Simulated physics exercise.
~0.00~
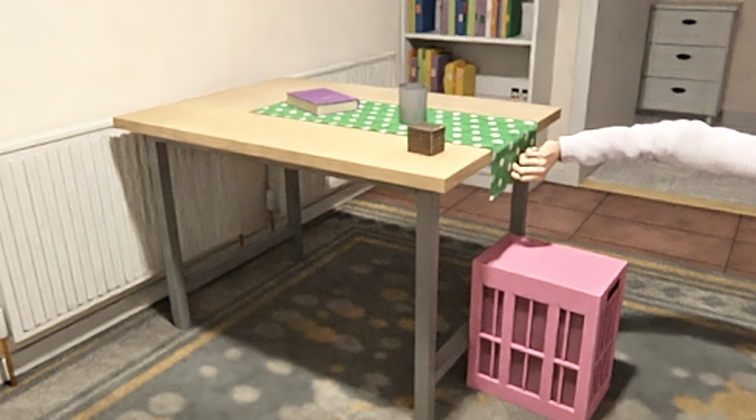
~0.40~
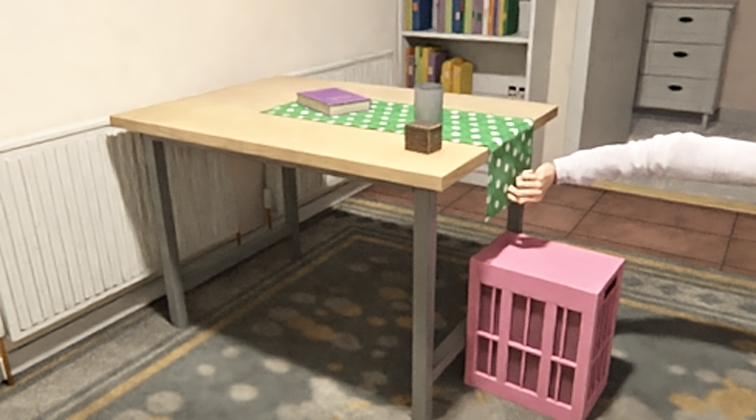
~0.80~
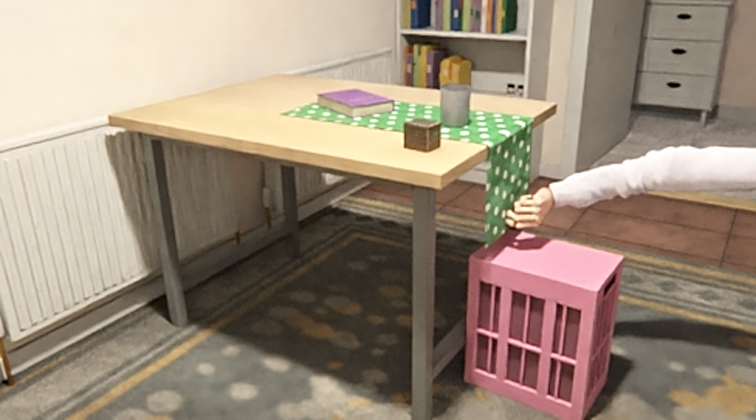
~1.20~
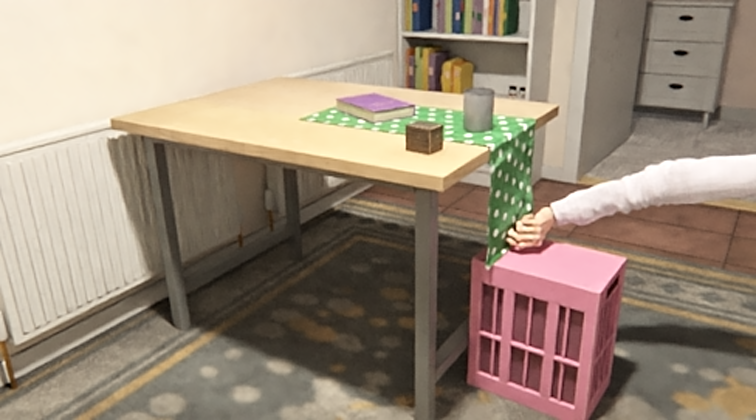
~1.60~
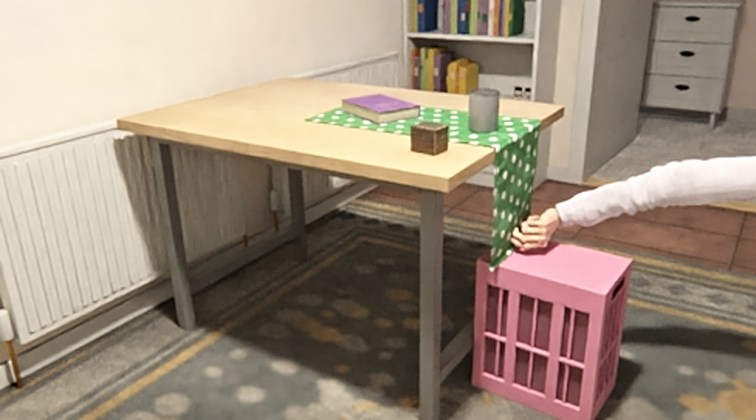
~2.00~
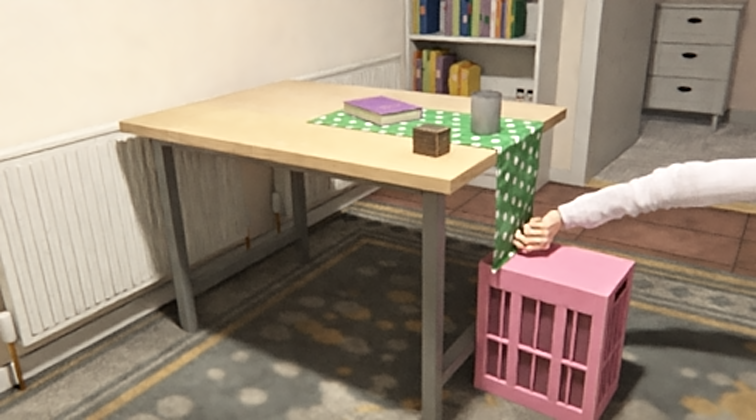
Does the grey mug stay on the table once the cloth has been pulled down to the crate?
Yes, the grey mug is carried to the right with the cloth but stays upright on the table, clear of the edge. The dark block stays on the table too.
